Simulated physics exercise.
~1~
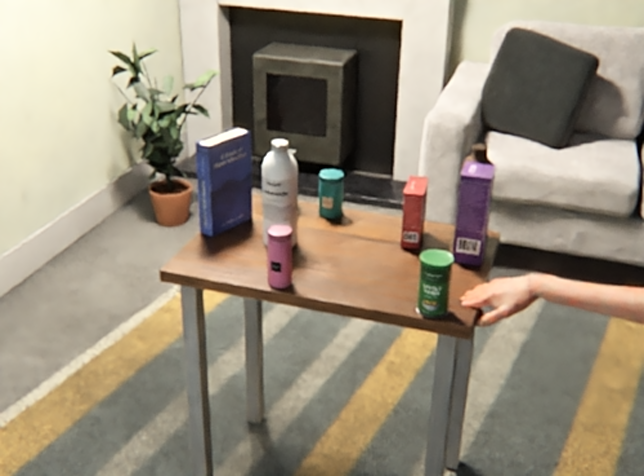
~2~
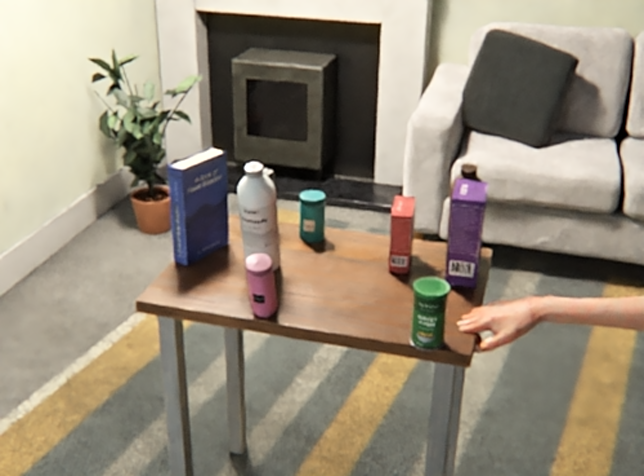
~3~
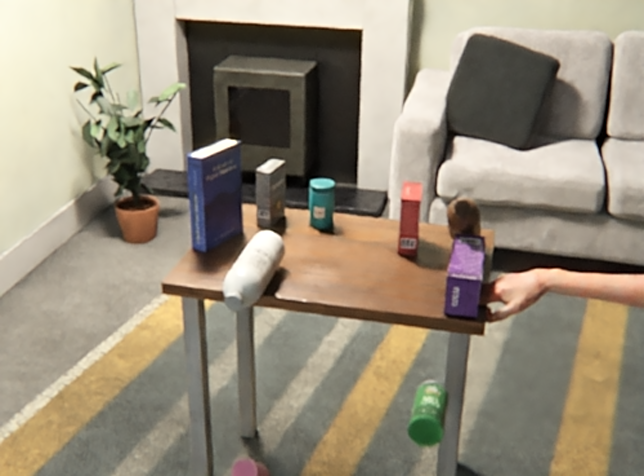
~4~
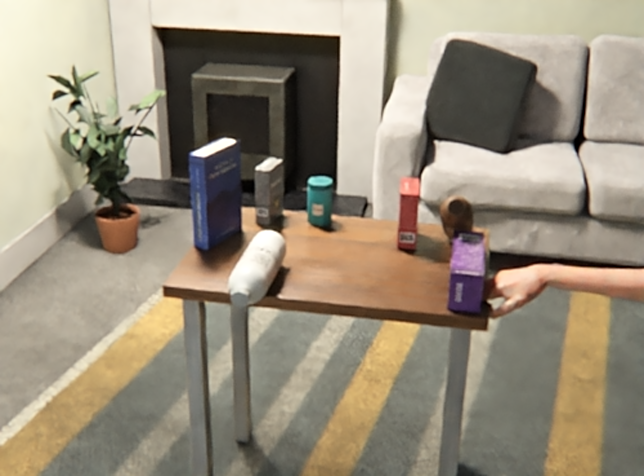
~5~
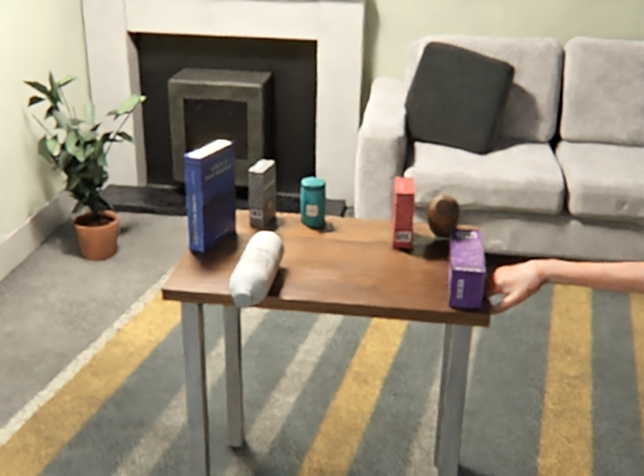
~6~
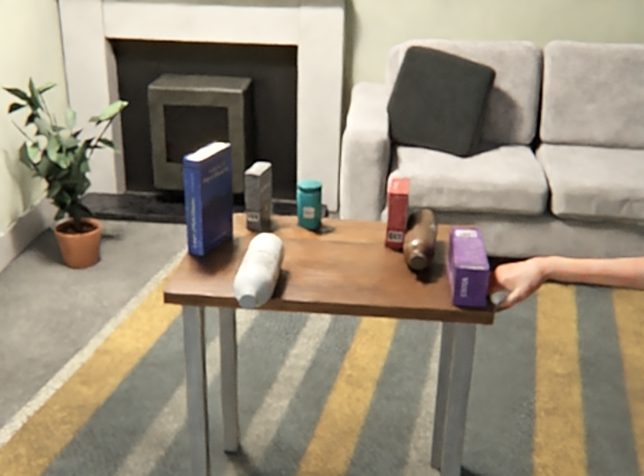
A wooden table holding a blue book, a white bottle, a pink shaker, a green tin, a turquoise jar and red and purple cartons stands on a striped rug before a fireplace and grey sofa, seen from slightly above as the view drifts sideways. With a hand at its right edge, the table jerks towards us. The white bottle topples, and the pink shaker and green tin drop off the front. The purple carton falls over, and the brown bottle behind it leans, then ends lying down. The book, grey packet, jar and red packet remain standing.
